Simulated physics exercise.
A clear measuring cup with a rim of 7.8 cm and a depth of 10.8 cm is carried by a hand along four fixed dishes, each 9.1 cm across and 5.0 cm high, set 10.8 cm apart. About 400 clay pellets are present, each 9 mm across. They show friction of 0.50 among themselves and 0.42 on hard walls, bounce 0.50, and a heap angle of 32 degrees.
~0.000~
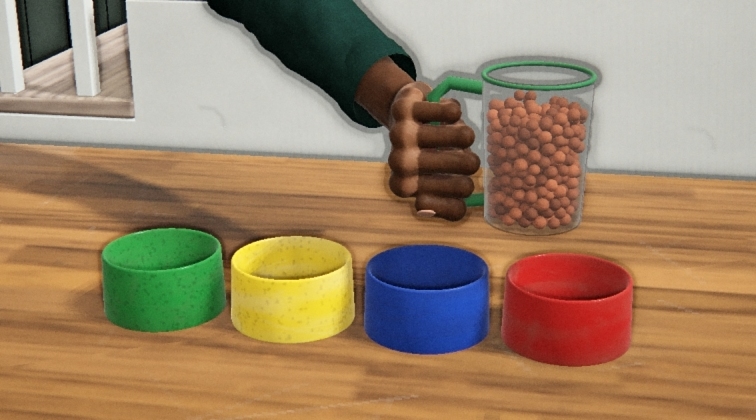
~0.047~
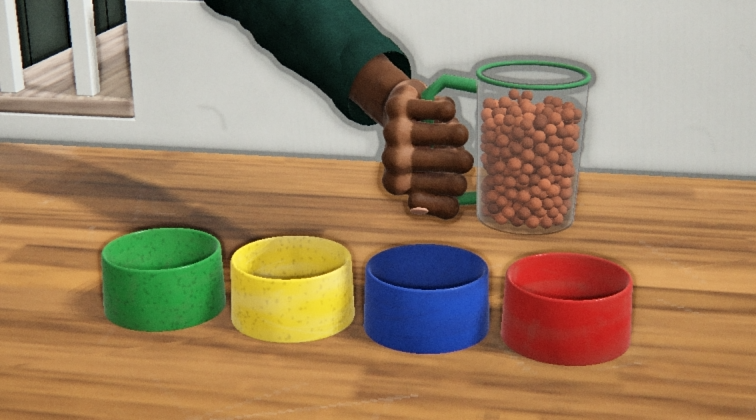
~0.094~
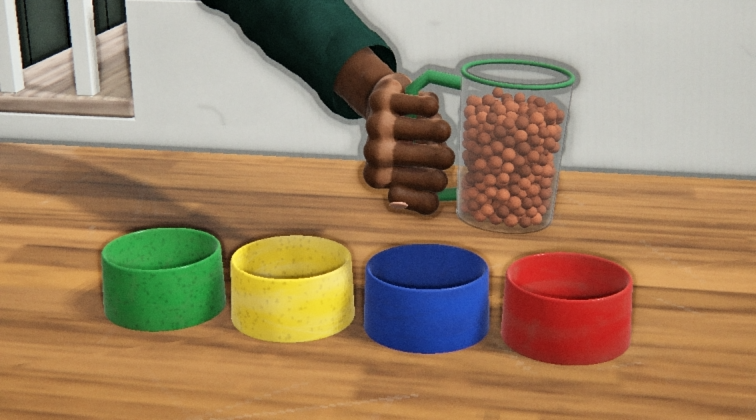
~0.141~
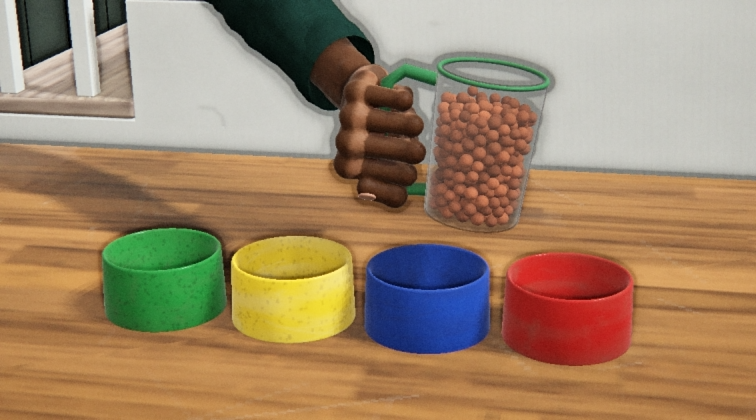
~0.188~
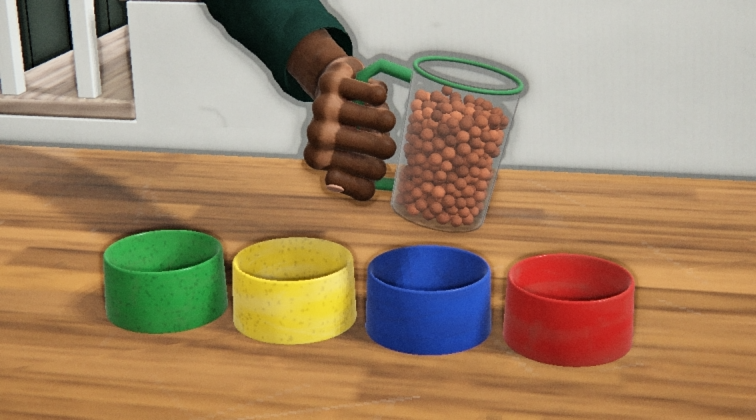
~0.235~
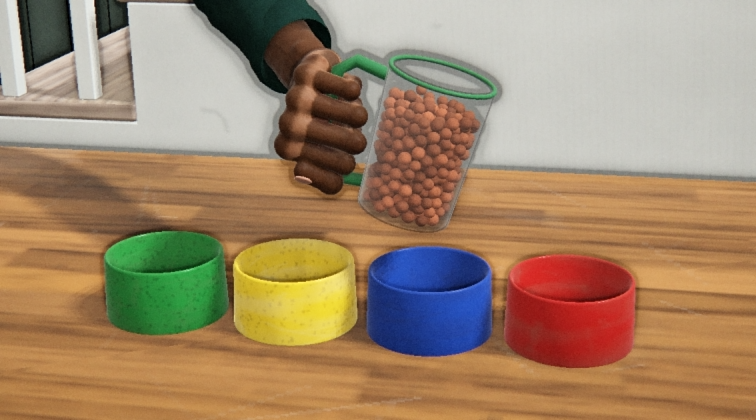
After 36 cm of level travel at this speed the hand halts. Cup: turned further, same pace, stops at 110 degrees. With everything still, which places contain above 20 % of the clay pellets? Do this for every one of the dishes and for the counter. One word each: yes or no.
Red dish: No; blue dish: No; green dish: Yes; yellow dish: No; counter: No.
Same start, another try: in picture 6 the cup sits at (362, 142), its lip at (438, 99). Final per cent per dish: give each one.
Red: 0 / blue: 0 / green: 100 / yellow: 0.
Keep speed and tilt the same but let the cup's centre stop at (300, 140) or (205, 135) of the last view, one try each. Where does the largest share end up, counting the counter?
Largest portions, in order: Blue and yellow.
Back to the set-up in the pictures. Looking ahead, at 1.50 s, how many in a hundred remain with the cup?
Around 60 in a hundred.
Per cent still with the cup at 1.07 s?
About 100 per cent.
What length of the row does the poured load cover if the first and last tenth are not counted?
Some 5 cm.
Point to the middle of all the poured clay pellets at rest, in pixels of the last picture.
I'd put it at about (166, 269).
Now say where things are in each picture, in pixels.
The first picture shows cup at (535, 148), tilt 0 degrees, lip at (595, 78), moved 0.0 cm; middle of the pieces at (539, 159); red dish at (569, 277); blue dish at (427, 268); yellow dish at (292, 259); green dish at (162, 250).
The second picture shows cup at (529, 148), tilt 1 degrees, lip at (589, 78), moved 0.4 cm; middle of the pieces at (532, 159).
The third picture shows cup at (511, 146), tilt 3 degrees, lip at (573, 79), moved 1.8 cm; middle of the pieces at (513, 157).
The fourth picture shows cup at (482, 145), tilt 7 degrees, lip at (548, 83), moved 3.9 cm; middle of the pieces at (484, 156).
The fifth picture shows cup at (452, 145), tilt 11 degrees, lip at (521, 88), moved 6.2 cm; middle of the pieces at (454, 156).
The sixth picture shows cup at (423, 145), tilt 16 degrees, lip at (495, 93), moved 8.4 cm; middle of the pieces at (423, 156); red dish at (571, 279); blue dish at (430, 270); yellow dish at (294, 261); green dish at (164, 253). Its pace works out near 90 degrees a second; the hand travels 48 cm a second.
After 0.74 s, tilt 61 degrees; cup holds 100 %.
After 1.07 s, tilt 90 degrees; cup holds 100 %.
Then, at 1.50 s, tilt 110 degrees; cup holds 60 %, green 40 %.
In the end, at 3.0 s, red 0 %, blue 0 %, green 100 %, yellow 0 %, counter 0 %.
